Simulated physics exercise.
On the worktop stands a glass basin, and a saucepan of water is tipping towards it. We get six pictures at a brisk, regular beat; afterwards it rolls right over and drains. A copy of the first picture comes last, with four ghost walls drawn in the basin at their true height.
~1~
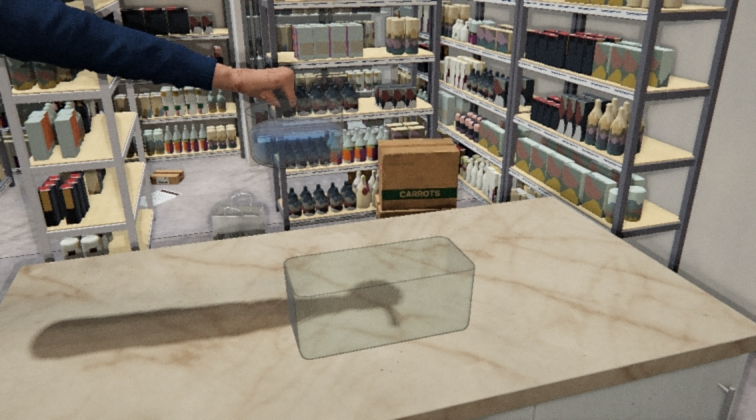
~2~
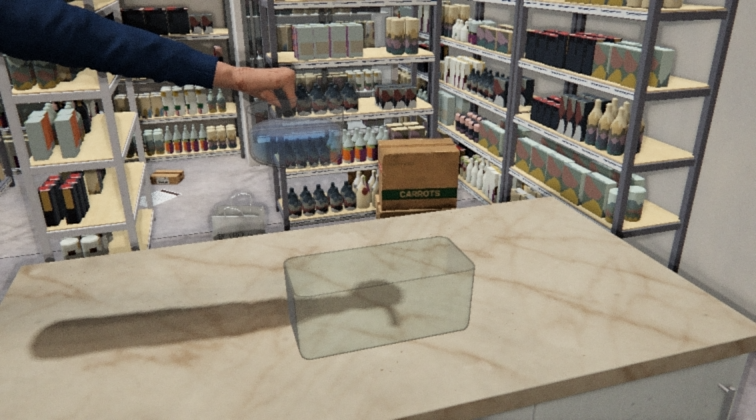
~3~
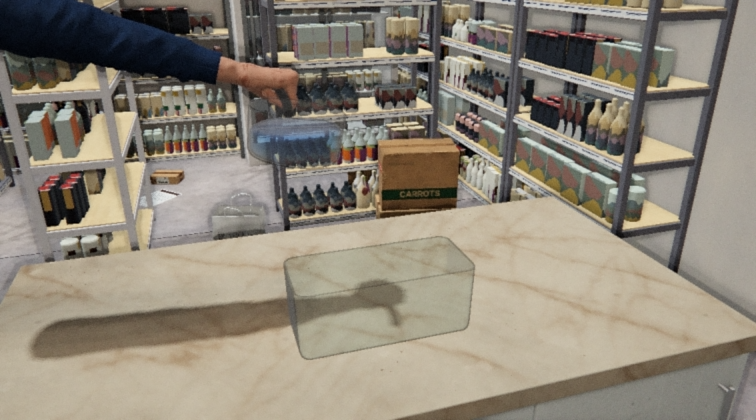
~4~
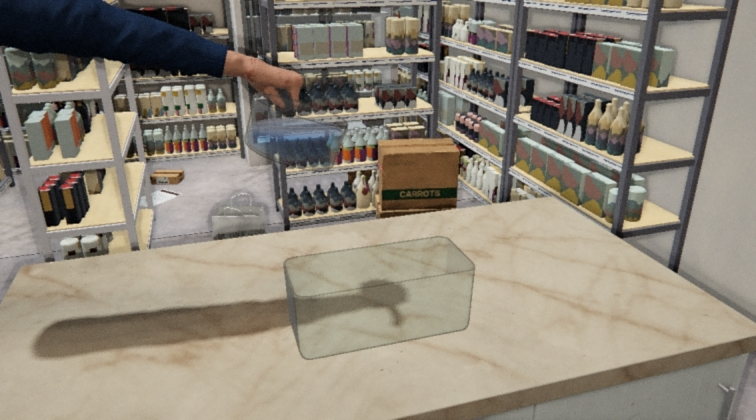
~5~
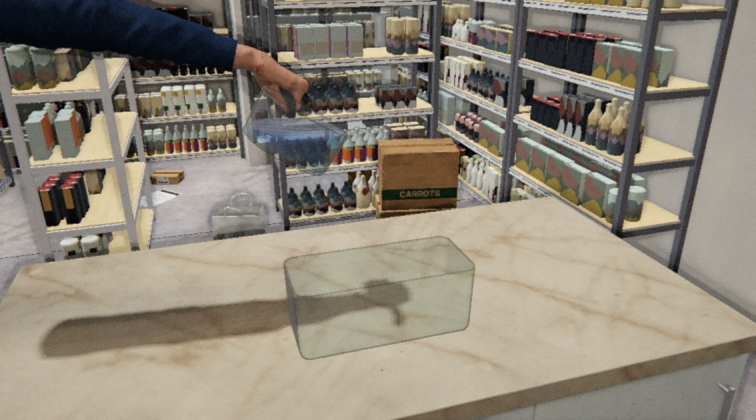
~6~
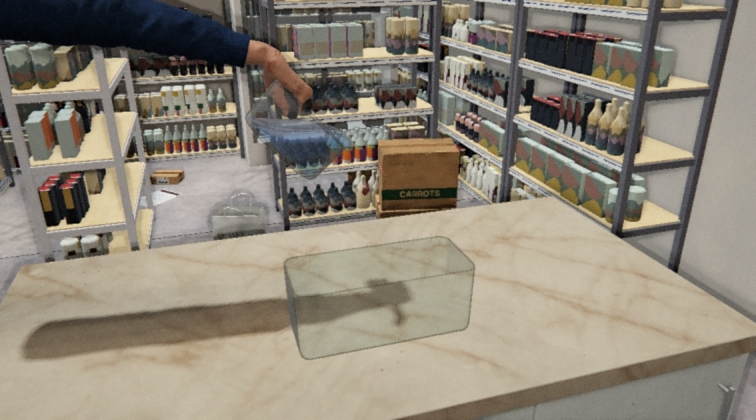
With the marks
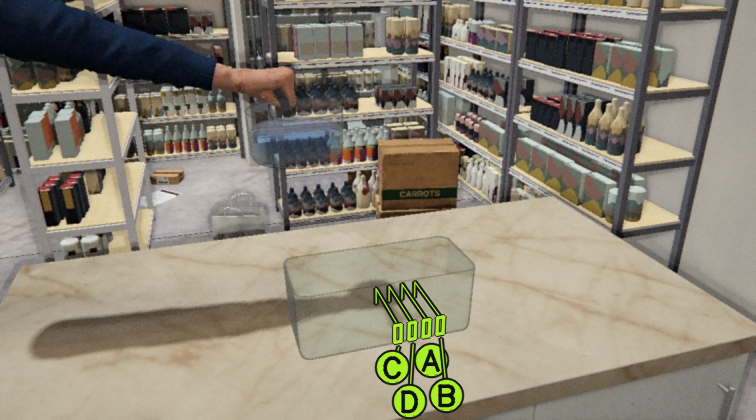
A hand in a dark blue sleeve held a clear container of bluish water above a marble counter with an empty glass basin, then slowly tilted it further until the water reached its lip.
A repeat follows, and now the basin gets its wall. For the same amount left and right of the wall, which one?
Choose C.
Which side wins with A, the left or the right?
The left one.
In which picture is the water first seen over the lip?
Picture 6.
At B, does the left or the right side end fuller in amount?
The left side.
On the marked copy, A at (427, 341); B at (441, 338); C at (398, 346); D at (413, 344).
With A, about 79 % ends left of the wall and 14 % right of it; 7 % is lost outside.
With B, about 76 % ends left of the wall and 16 % right of it; 8 % is lost outside.
With C, about 49 % ends left of the wall and 48 % right of it.
With D, about 80 % ends left of the wall and 15 % right of it; 5 % is lost outside.
